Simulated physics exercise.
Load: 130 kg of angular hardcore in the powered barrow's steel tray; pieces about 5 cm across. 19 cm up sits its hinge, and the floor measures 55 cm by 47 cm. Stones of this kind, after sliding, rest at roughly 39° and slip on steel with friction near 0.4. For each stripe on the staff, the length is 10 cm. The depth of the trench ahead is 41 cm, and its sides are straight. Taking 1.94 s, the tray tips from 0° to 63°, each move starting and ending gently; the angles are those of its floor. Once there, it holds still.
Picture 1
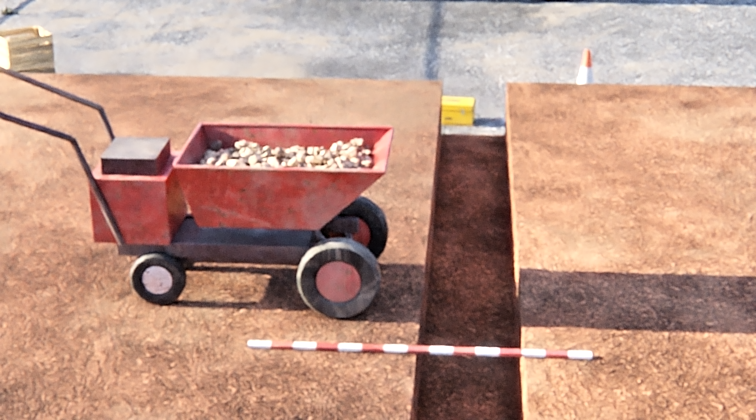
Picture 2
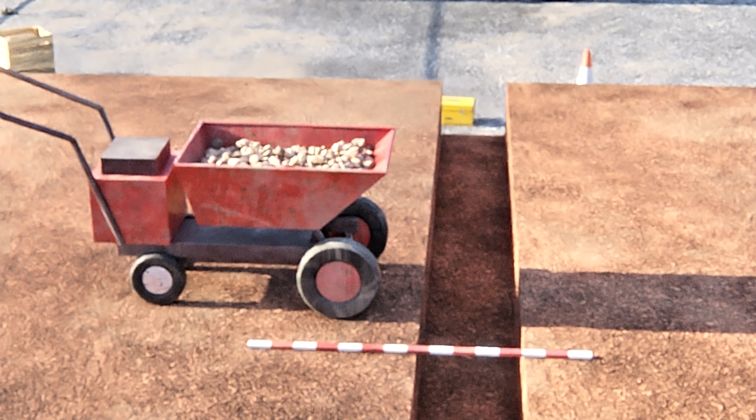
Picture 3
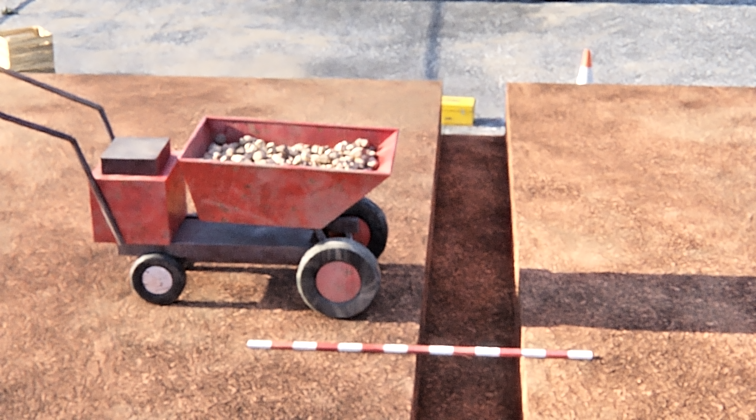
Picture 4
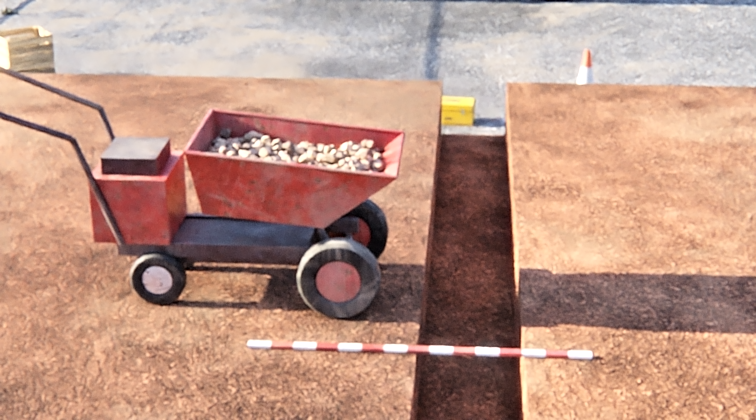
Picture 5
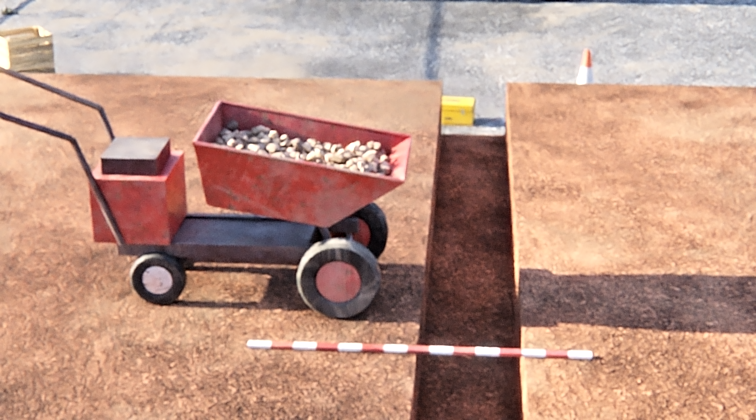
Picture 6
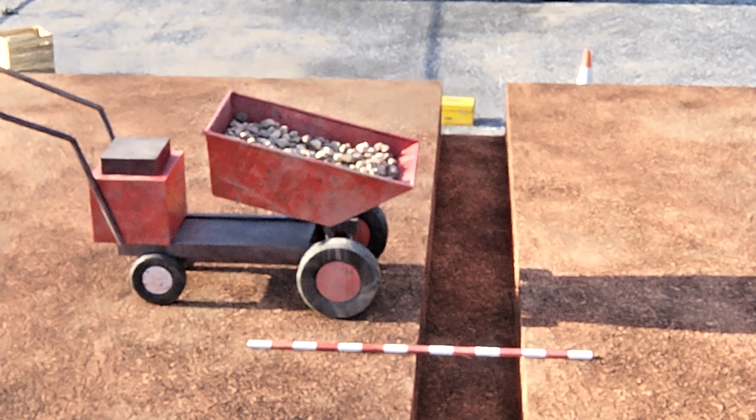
A red tray heaped with pale stones, mounted on a small wheeled dumper at the left, tilts gradually, its back end rising and its front lip dipping rightward. Seen from above and to the side, the reddish-brown ground is cut by a straight, dark trench, with a yellow box and orange-and-white cone behind. The dumper's wheels, the red-and-white staff in front and the camera stay still.
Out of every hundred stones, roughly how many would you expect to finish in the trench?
Close to 75 in every hundred.
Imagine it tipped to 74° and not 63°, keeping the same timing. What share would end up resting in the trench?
Share in trench: Approx. 90%.
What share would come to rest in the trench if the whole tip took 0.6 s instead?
Roughly 55 per cent would.
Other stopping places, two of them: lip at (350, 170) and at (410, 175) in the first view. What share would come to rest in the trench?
Roughly 80 in a hundred, then 55 in a hundred.
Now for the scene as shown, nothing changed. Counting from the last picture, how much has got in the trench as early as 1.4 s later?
Around 10 per cent of it, at that instant.
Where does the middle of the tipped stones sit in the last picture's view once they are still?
(488, 358).
Then, 0.9 s after the last picture the floor is at 53°, 100 % in the tray; the foremost stones are at (450, 227).
Then, 1.4 s after the last picture the floor is at 63°, 88 % in the tray, 12 % in the trench; the foremost stones are at (513, 350).
Then, 1.8 s after the last picture the floor is at 63°, 57 % in the tray, 39 % in the trench, 4 % past the trench; the foremost stones are at (559, 295).
Then, 3.7 s after the last picture the floor is at 63°, 19 % in the tray, 75 % in the trench, 6 % past the trench; the foremost stones are at (583, 286).
